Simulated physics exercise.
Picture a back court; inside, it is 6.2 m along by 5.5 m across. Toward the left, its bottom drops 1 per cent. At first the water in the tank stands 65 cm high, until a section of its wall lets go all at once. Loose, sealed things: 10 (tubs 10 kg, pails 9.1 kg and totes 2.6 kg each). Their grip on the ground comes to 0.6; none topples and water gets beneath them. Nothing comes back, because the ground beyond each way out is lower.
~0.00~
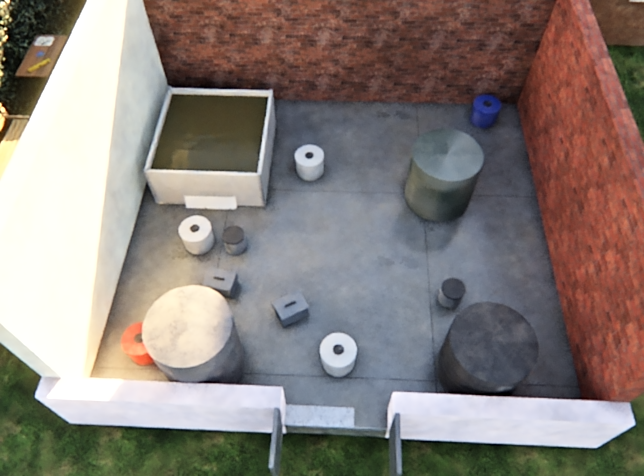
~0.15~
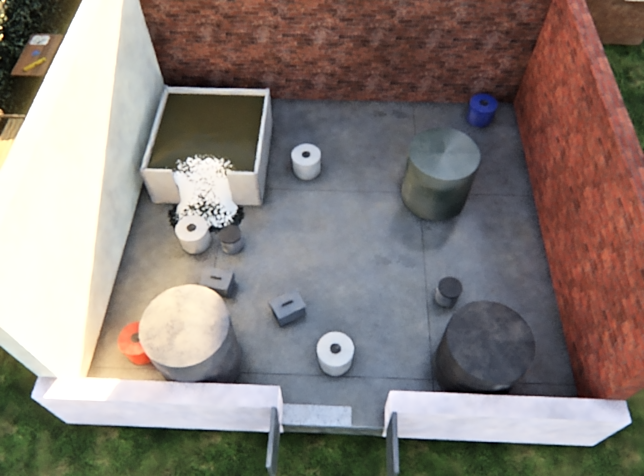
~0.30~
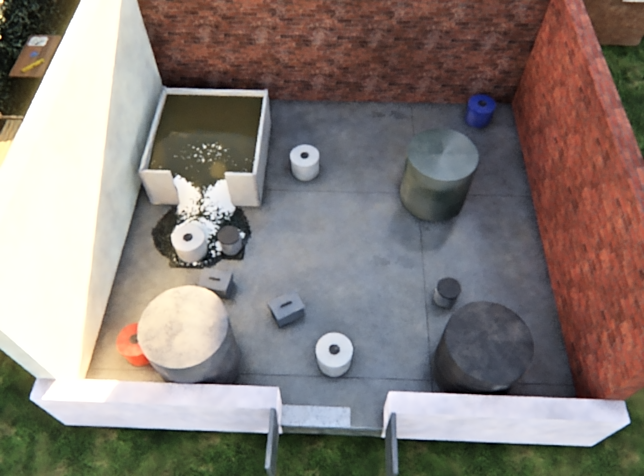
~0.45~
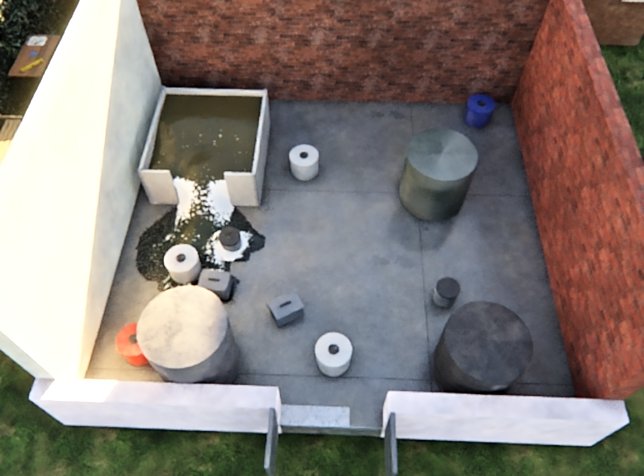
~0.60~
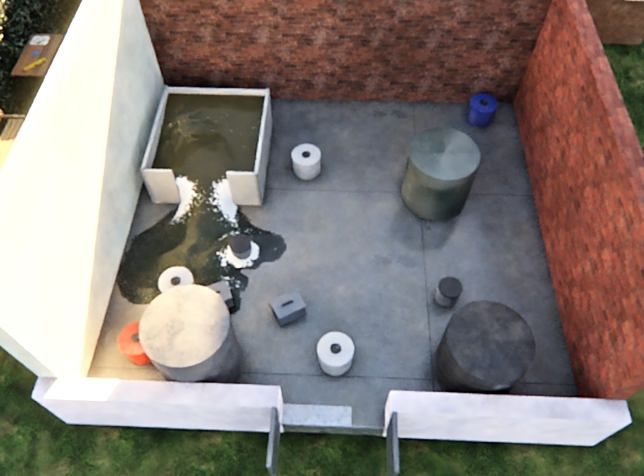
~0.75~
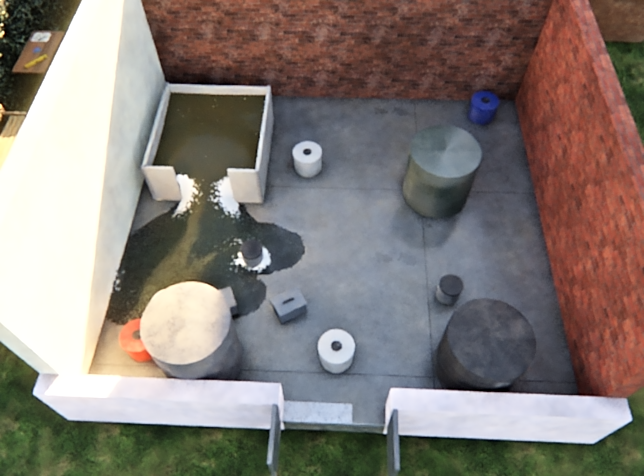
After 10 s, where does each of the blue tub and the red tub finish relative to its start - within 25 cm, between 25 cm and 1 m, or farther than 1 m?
At that point the blue tub is within 25 cm, the red tub is farther than 1 m.
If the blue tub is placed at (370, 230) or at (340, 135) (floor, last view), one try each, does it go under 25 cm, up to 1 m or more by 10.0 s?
I'd expect that it remains where it was first and remains where it was second.
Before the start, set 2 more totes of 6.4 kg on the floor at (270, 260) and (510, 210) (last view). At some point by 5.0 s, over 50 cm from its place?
So it goes across the line, then behind the line.
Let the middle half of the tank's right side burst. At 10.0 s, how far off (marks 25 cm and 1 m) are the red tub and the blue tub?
Outcome - red tub: No real movement, blue tub: Long-distance displacement.
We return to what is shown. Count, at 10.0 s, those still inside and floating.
Count: 2.
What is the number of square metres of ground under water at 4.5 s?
I'd estimate close to 18 m2.
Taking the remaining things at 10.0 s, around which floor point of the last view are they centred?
Near (388, 223).
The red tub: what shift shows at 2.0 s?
By that time, close to 40 cm.
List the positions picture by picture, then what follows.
The blue tub at (487, 104), on the bottom; the red tub at (140, 338) rests on the ground; 2.9 m2 under water; 0 of 10 have shifted, in the first picture.
The blue tub at (484, 103), on the bottom; the red tub at (137, 338), on the bottom; water covers 3.3 m2; 0 of 10 have shifted, in the second picture.
The blue tub at (482, 104), on the bottom; the red tub at (135, 339), on the bottom; water covers 3.8 m2; 1 of 10 have shifted, in the third picture.
The blue tub at (481, 104), on the bottom; the red tub at (134, 339), on the bottom; 4.5 m2 under water; 1 of 10 have shifted, in the fourth picture.
The blue tub at (484, 103), on the bottom; the red tub at (137, 338) rests on the ground; 5.5 m2 under water; 3 of 10 have shifted, in the fifth picture.
The blue tub at (485, 101) rests on the ground; the red tub at (138, 335) rests on the ground; 6.7 m2 under water; 3 of 10 have shifted, in the sixth picture.
After 2.0 s the blue tub is near (485, 101), 0.0 m from its start, aground; the red tub is near (121, 360), 0.4 m from its start, afloat; 0 of 10 are out; 3 afloat.
After 4.5 s the blue tub is near (485, 101), 0.0 m from its start, aground; the red tub is near (239, 286), 1.4 m from its start, afloat; 1 of 10 are out; 4 afloat.
After 7.0 s the blue tub is near (485, 101), 0.0 m from its start, aground; the red tub is near (369, 405), 3.0 m from its start, afloat; 1 of 10 are out; 4 afloat.
After 10.0 s the blue tub is near (485, 101), 0.0 m from its start, aground; the red tub has gone out; 2 of 10 are out; 2 afloat.
